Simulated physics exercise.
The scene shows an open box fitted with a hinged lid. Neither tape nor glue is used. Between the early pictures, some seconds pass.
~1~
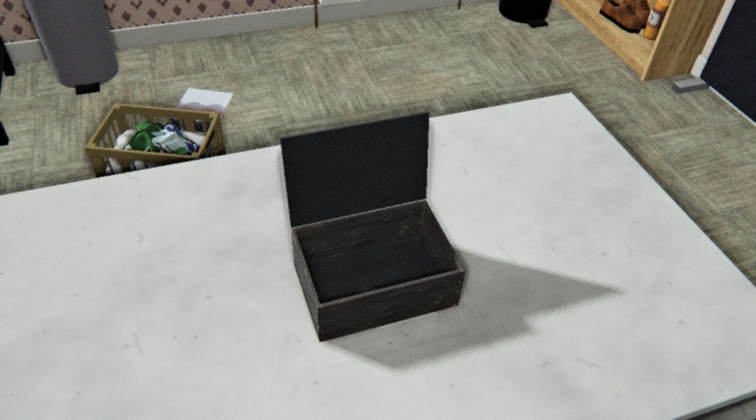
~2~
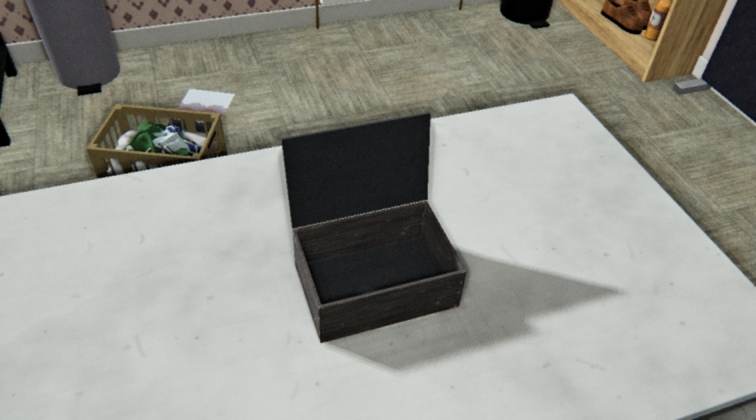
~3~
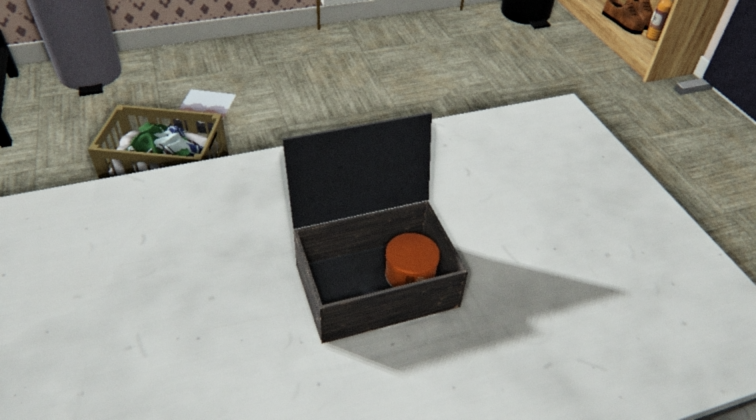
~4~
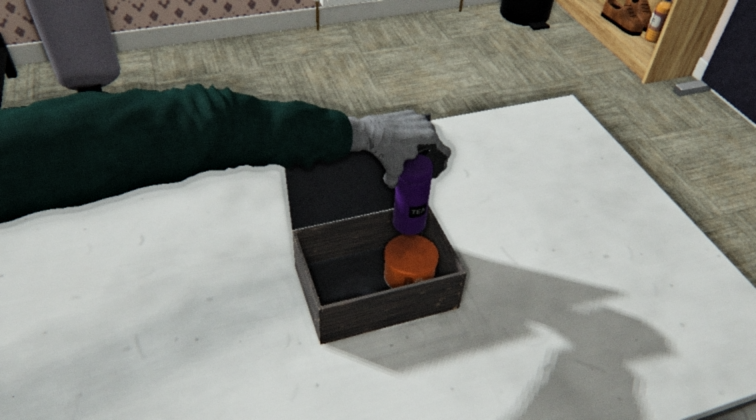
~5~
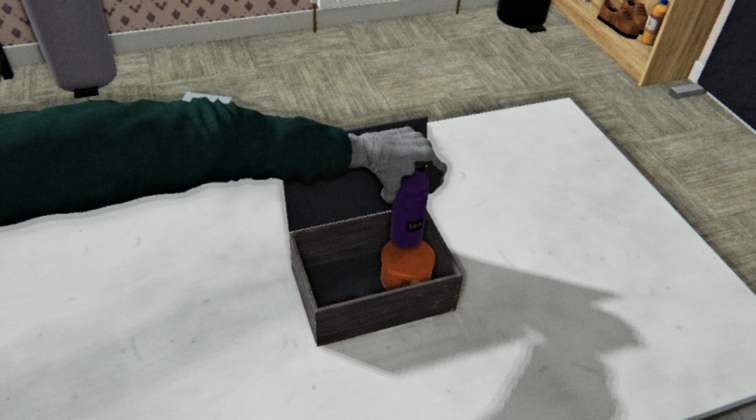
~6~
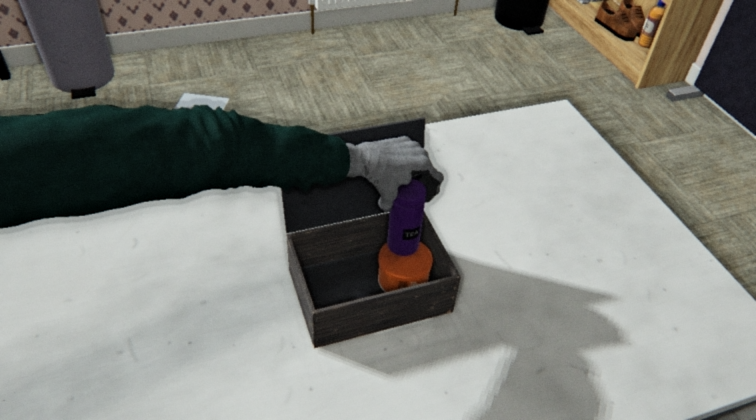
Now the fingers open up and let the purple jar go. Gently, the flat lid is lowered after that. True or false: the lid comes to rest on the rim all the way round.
False, it is held up.
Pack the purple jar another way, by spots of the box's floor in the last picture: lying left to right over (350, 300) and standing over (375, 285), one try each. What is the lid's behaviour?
Try 1: Lid shut; try 2: Lid shut.
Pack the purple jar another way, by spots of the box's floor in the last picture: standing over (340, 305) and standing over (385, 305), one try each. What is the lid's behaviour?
The first attempt leaves the lid partly open, while the second leaves it fully closed.
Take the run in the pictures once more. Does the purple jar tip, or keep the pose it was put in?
As it turns out, it keeps its original angle.
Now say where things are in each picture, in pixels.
In the first frame, the last thing is not in view yet.
In the second frame, the last thing is not in view yet.
In the third frame, the last thing is not in view yet; orange tub (411, 264).
In the fourth frame, on its way; purple jar (412, 195); orange tub (410, 265).
In the fifth frame, on its way; purple jar (409, 210); orange tub (407, 267).
In the sixth frame, in place under the hand; purple jar (406, 218); orange tub (404, 269).
Then, 0.90 s on from there, lid starting down.
Then, 1.20 s on from there, purple jar resting near (406, 219).
Then, 1.70 s on from there, lid 75° above the rim.
Then, 4.10 s on from there, purple jar resting near (406, 219).
In the end, lid 75° above the rim; both unmoved. At the end, from the last picture's camera, purple jar near (406, 219).
